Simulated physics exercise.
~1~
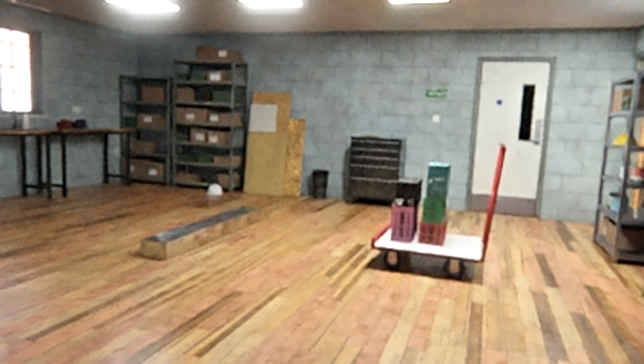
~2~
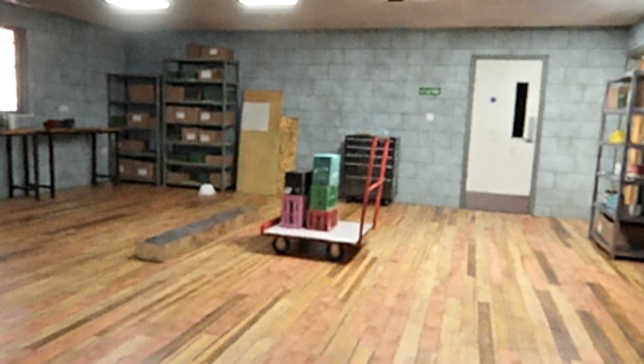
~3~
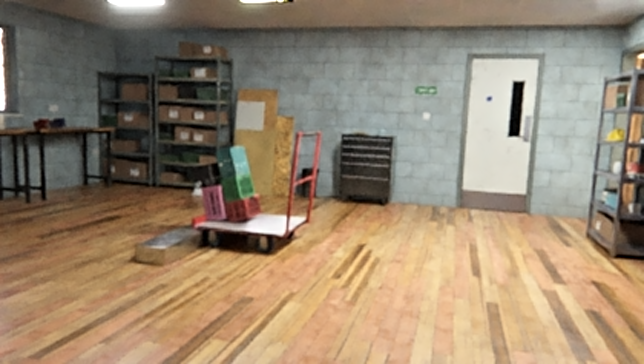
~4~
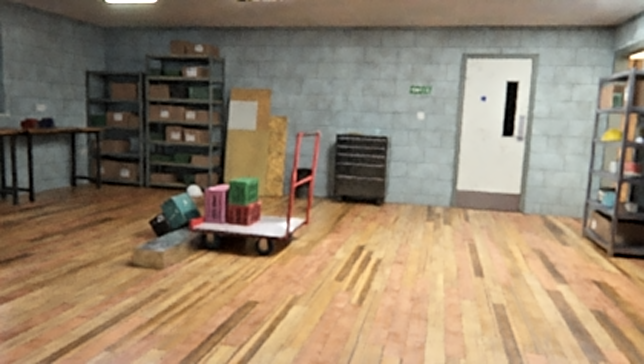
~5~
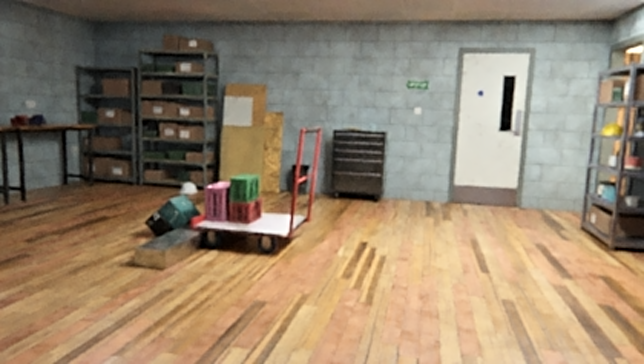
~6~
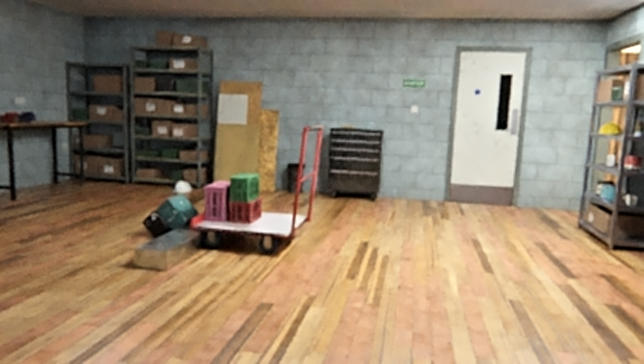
A loaded trolley rolls left into a low step, and its teal and black boxes topple off.
